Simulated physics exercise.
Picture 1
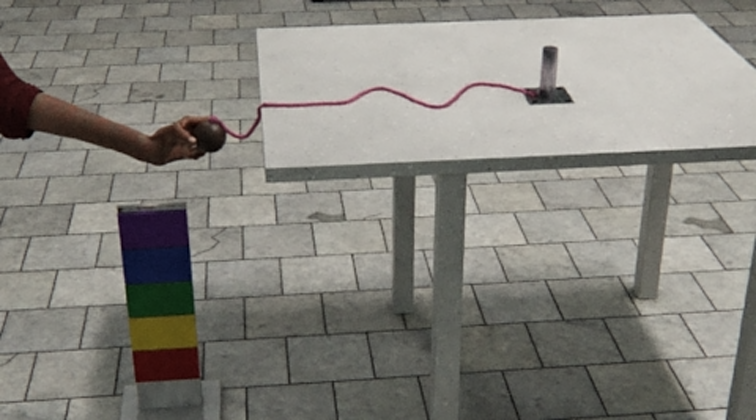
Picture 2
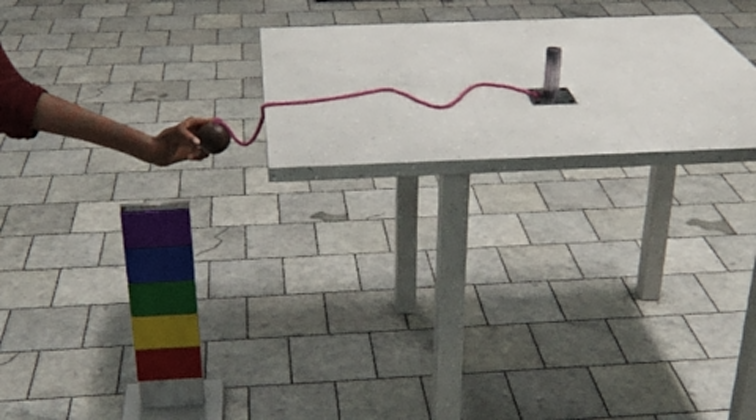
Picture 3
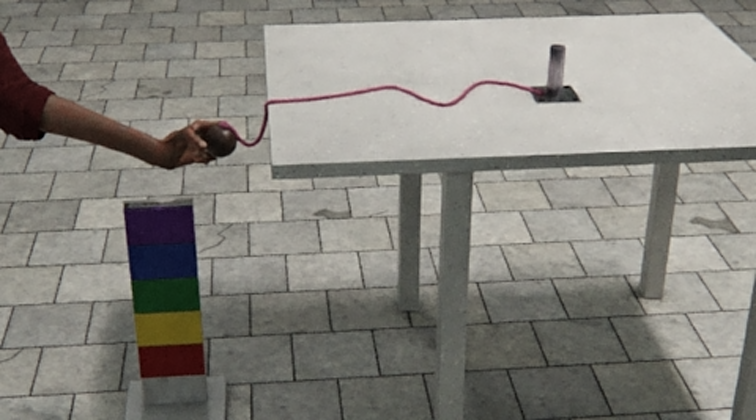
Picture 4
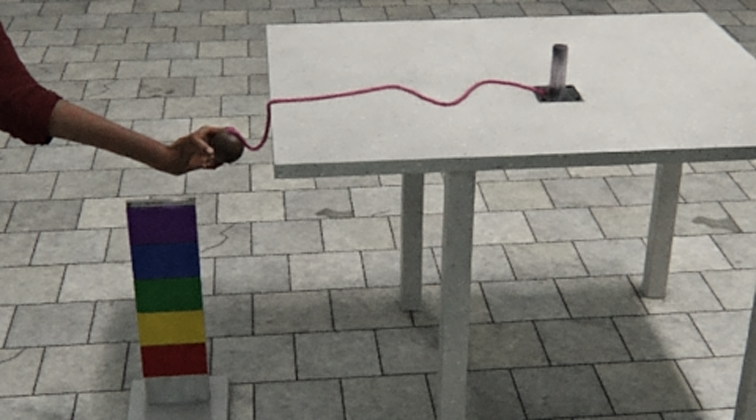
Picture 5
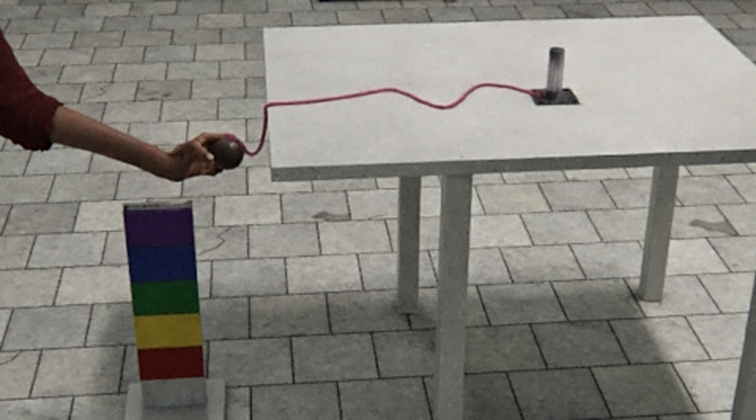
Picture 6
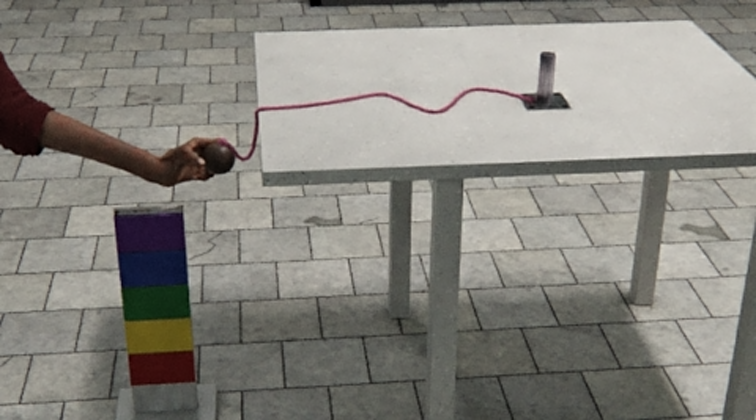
A hand lowers a brown ball on a slack red cord slightly, near a striped board.
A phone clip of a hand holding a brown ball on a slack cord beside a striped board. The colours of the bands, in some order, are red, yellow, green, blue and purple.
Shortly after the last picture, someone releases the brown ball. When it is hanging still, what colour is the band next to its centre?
Blue.
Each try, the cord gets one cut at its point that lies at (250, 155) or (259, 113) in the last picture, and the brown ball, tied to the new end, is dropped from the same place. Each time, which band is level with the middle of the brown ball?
First try: Purple; second try: No band.
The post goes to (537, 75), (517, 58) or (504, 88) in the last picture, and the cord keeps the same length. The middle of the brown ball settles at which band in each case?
First try: Blue; second try: Blue; third try: Green.
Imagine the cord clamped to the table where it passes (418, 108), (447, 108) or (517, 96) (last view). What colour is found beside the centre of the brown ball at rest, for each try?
Result per try, in sequence: Purple / purple / blue.
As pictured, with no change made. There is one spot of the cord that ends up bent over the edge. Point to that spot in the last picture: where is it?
Look close to (327, 103) - that's the one.
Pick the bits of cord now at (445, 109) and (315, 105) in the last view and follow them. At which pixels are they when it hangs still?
Around (402, 104); the other one around (258, 126).
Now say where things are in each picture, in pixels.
Brown ball (210, 137); purple (153, 231); blue (157, 266); green (160, 300); yellow (163, 334); red (166, 366), in the first frame.
Brown ball (214, 138); cord through (503, 86) (457, 100) (405, 94) (339, 98) (263, 115), in the second frame.
Brown ball (221, 141), in the third frame.
Brown ball (228, 147); cord through (510, 83) (463, 98) (411, 91) (345, 95) (269, 112), in the fourth frame.
Brown ball (228, 153), in the fifth frame.
Brown ball (219, 158); cord through (497, 91) (451, 105) (399, 99) (333, 102) (257, 119), in the sixth frame.
Soon after, ball near (229, 265); level with blue.
After that, ball near (288, 268); level with blue.
And then, ball near (254, 269); level with blue.
In the end, ball near (262, 270); level with blue. At blue.
